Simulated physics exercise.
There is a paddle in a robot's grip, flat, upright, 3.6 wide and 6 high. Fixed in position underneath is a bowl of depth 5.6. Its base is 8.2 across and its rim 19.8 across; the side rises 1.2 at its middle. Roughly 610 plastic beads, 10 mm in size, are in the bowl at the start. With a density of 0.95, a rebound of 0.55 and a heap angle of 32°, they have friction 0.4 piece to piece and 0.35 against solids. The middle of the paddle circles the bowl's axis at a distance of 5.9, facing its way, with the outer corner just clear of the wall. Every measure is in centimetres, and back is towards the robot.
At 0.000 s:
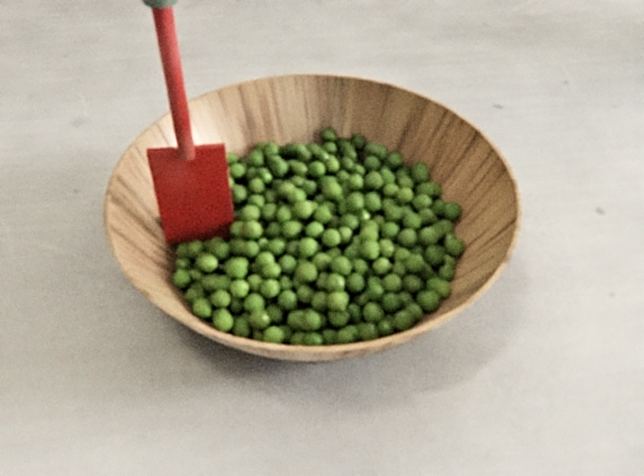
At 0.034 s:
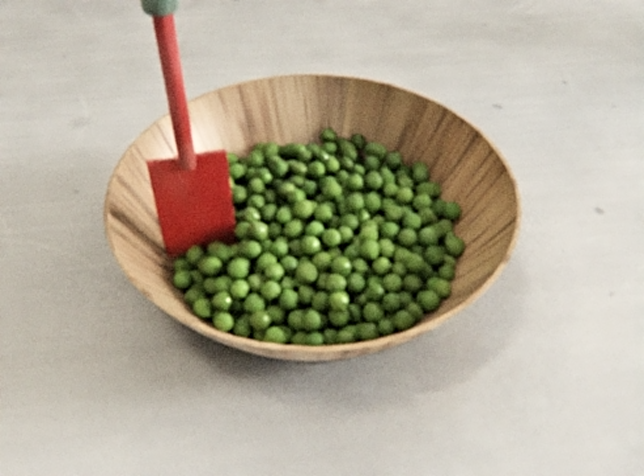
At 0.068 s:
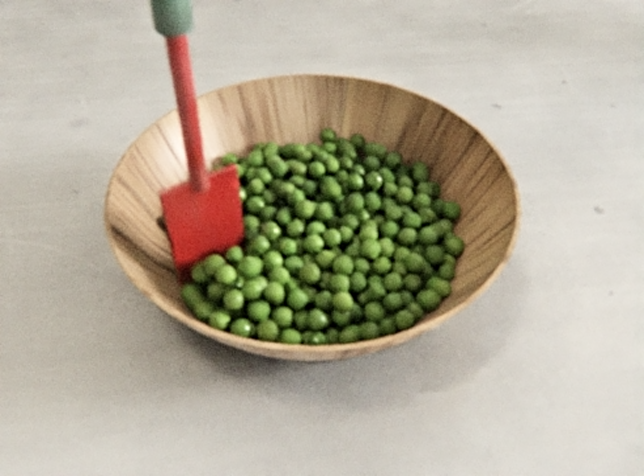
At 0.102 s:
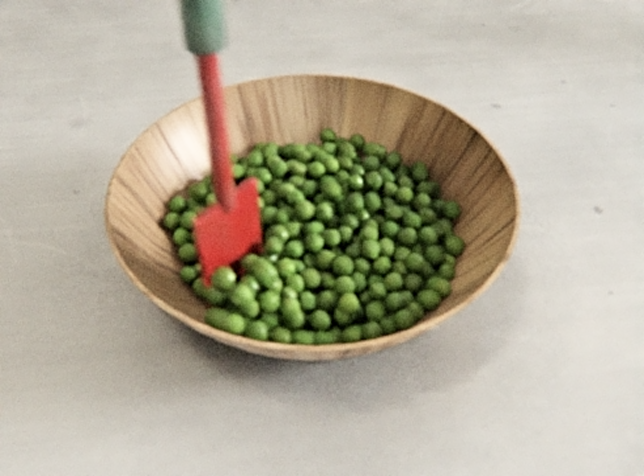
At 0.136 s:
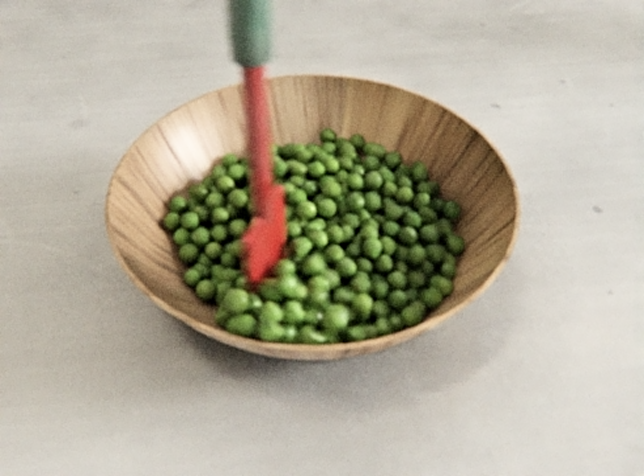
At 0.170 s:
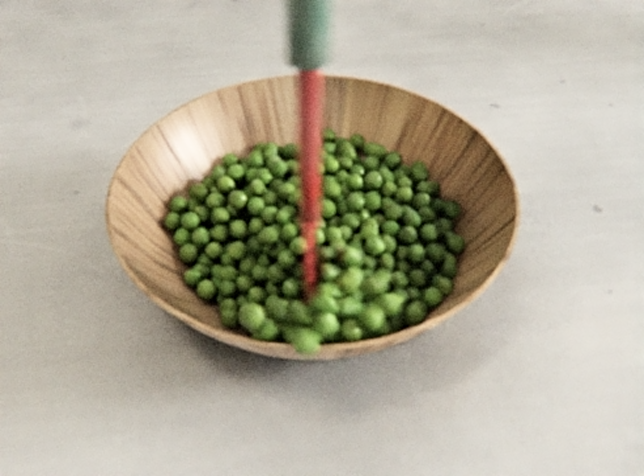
Red paddle with a green handle sweeping from the left toward the front of a wooden bowl, pushing through green beads.
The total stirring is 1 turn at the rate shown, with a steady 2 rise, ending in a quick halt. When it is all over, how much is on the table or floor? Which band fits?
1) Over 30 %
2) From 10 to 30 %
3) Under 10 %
Under 10 %.
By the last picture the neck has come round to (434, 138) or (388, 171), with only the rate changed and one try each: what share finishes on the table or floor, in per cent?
Roughly 10 and 10 percent, in that order.
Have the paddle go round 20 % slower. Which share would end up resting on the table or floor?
Estimated share: About 0 per cent.
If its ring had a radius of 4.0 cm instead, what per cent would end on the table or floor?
That would make it around 5 percent.
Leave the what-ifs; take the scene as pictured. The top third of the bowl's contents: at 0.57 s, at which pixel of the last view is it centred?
The centre is roughly (306, 188).
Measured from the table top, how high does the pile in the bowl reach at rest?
I'd say close to 5.0 centimetres.
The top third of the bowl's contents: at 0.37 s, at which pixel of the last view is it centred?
I'd put it at around (351, 189).
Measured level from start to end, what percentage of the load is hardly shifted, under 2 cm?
Around 75 in a hundred, roughly.
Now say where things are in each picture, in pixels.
In the first frame, paddle neck at (181, 120), 0° round; upper third of the load around (319, 215), from x 170 to 455, top at y 135; 608 in the bowl.
In the second frame, paddle neck at (182, 129), 8° round; upper third of the load around (315, 217), from x 170 to 455, top at y 135.
In the third frame, paddle neck at (194, 151), 26° round; upper third of the load around (309, 223), from x 175 to 455, top at y 135.
In the fourth frame, paddle neck at (222, 171), 44° round; upper third of the load around (310, 223), from x 175 to 455, top at y 135.
In the fifth frame, paddle neck at (262, 184), 63° round; upper third of the load around (317, 226), from x 175 to 455, top at y 135.
In the sixth frame, paddle neck at (309, 188), 81° round; upper third of the load around (331, 227), from x 175 to 455, top at y 135; 607 in the bowl, 1 in flight or on the tool.
After 0.37 s, 188° round, highest piece 8 above the table; 596 in the bowl, 7 on the table or floor, 5 in flight or on the tool.
After 0.57 s, 296° round, highest piece 7 above the table; 583 in the bowl, 22 on the table or floor, 3 in flight or on the tool.
After 0.87 s, 0° round, highest piece 4 above the table; 581 in the bowl, 27 on the table or floor.
After 1.57 s, 0° round, highest piece 4 above the table; 581 in the bowl, 27 on the table or floor.
At rest, 581 in the bowl, 27 on the table or floor. That is 4 % on the table or floor.
